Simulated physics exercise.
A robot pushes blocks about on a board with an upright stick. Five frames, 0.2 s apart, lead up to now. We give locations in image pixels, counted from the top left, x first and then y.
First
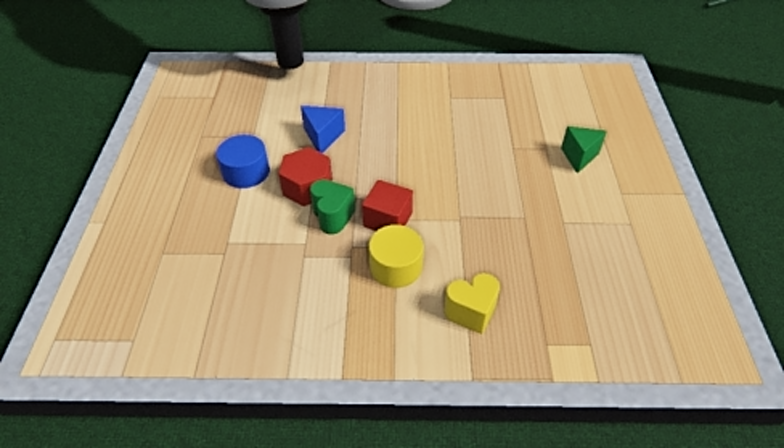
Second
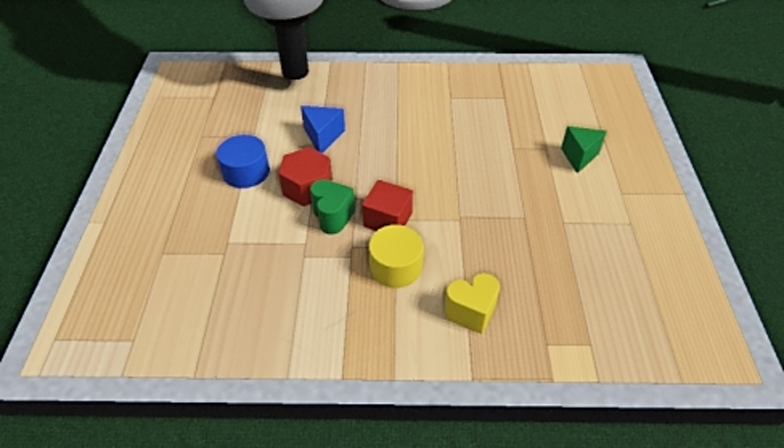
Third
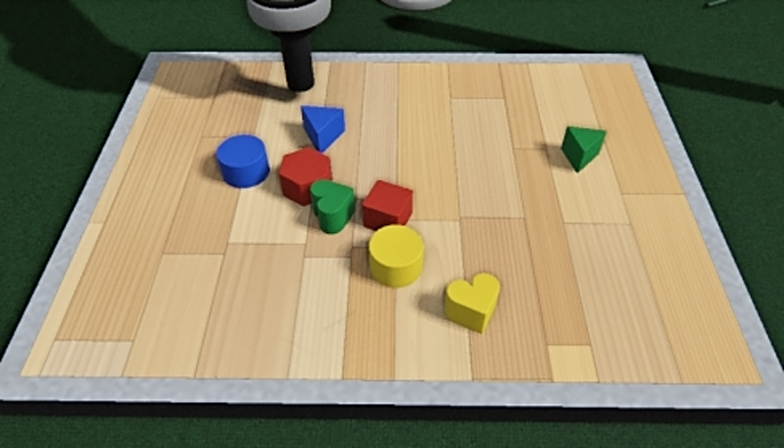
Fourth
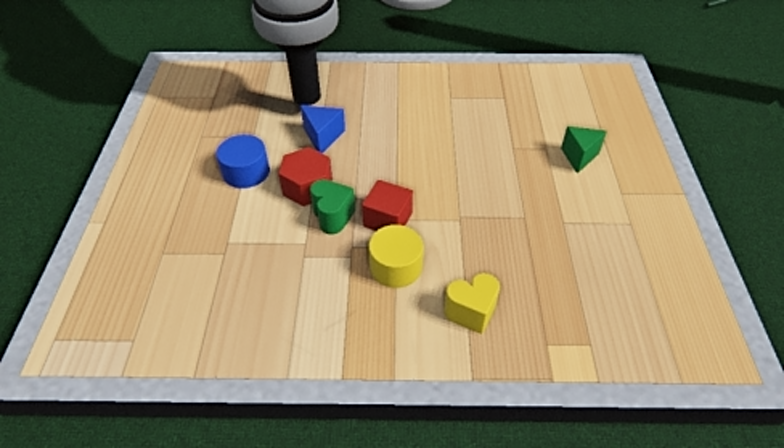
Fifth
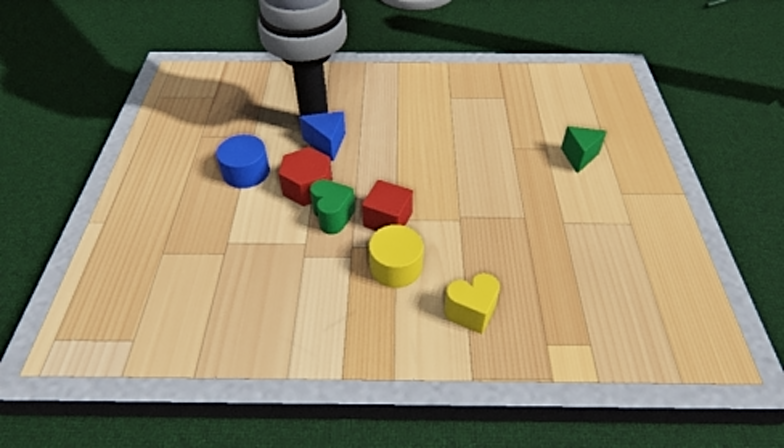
On a wooden board scattered with red, blue, green and yellow blocks, a robot's upright stick moved down from the top edge, reached the blue triangle and nudged it slightly toward the viewer.
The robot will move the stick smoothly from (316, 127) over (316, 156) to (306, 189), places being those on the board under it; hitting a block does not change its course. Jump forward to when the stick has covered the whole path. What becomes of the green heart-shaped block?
At the end, its place is different.
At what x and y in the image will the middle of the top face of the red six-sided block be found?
That would be at about pixel (287, 197).
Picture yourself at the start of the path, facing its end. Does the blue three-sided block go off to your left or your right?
Toward the left.
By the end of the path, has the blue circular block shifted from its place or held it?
Here's my answer: The blue circular block remains in position.
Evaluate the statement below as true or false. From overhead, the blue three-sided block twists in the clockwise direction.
That is false.
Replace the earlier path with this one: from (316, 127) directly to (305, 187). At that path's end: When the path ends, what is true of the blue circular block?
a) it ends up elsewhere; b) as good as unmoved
The correct letter is b.
The first path, step by step. Halfway along, stick at (314, 142); blue three-sided block at (339, 147), turned 20° anticlockwise.
At the end, stick at (304, 174); blue circular block not moved; red six-sided block at (287, 197), turned 20° clockwise; blue three-sided block at (337, 168), turned 50° anticlockwise; green heart-shaped block at (329, 211), turned 65° anticlockwise.
